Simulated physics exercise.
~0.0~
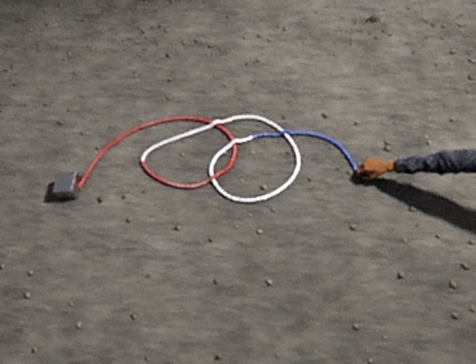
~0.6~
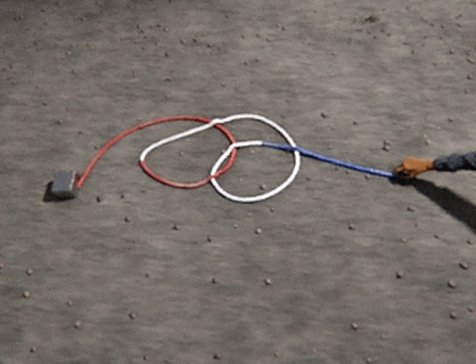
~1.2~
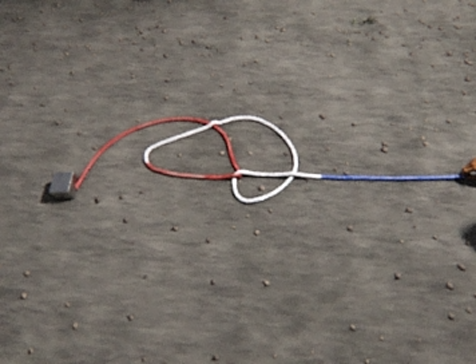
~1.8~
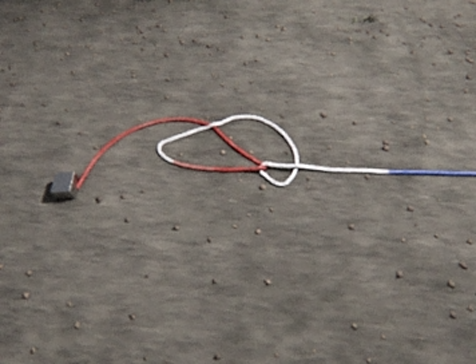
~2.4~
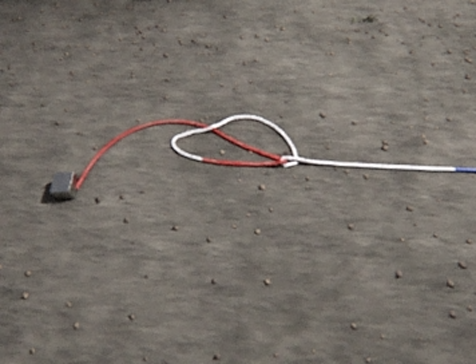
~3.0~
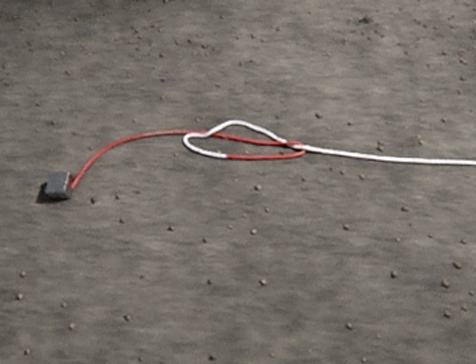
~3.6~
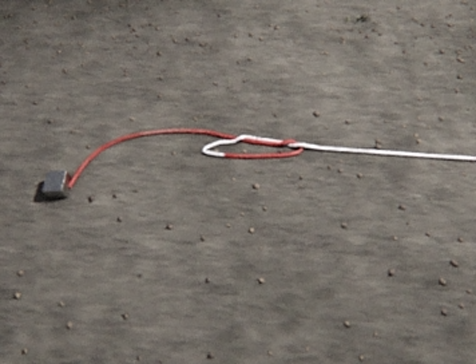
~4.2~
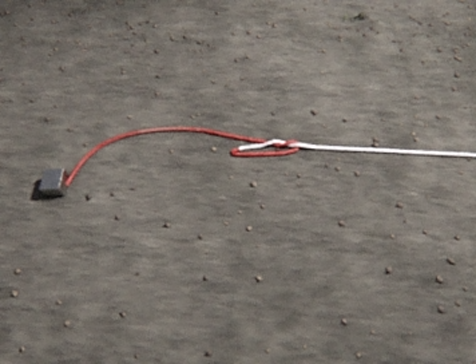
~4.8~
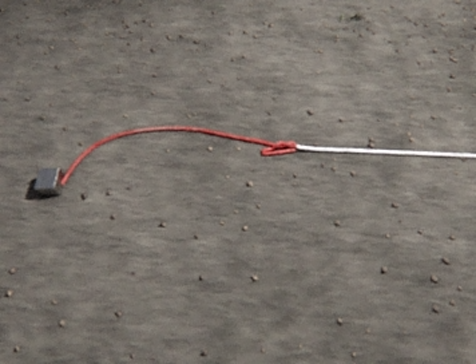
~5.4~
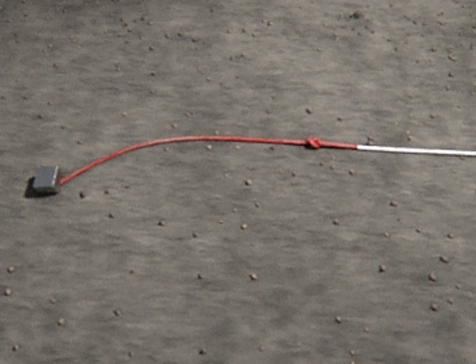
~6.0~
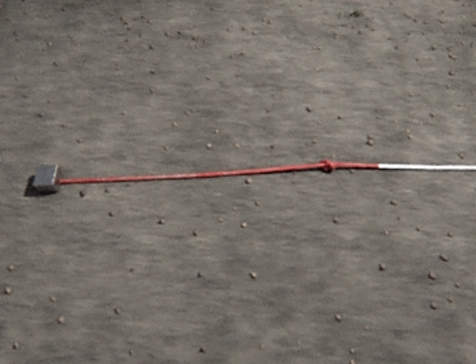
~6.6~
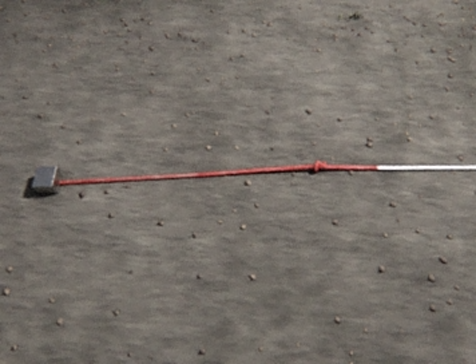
At the start, a rope coloured red, white and blue lies in overlapping loops on bare, pebbly ground, its red left end fixed to a small grey block while a gloved hand holds the blue end at the right. The hand pulls the blue end away to the right and leaves view. The loops narrow and flatten as the white section slides out after it. They shrink to a tiny red loop, which tightens into a small knot. Finally the curved red length straightens, and the rope lies taut with the knot still in it.
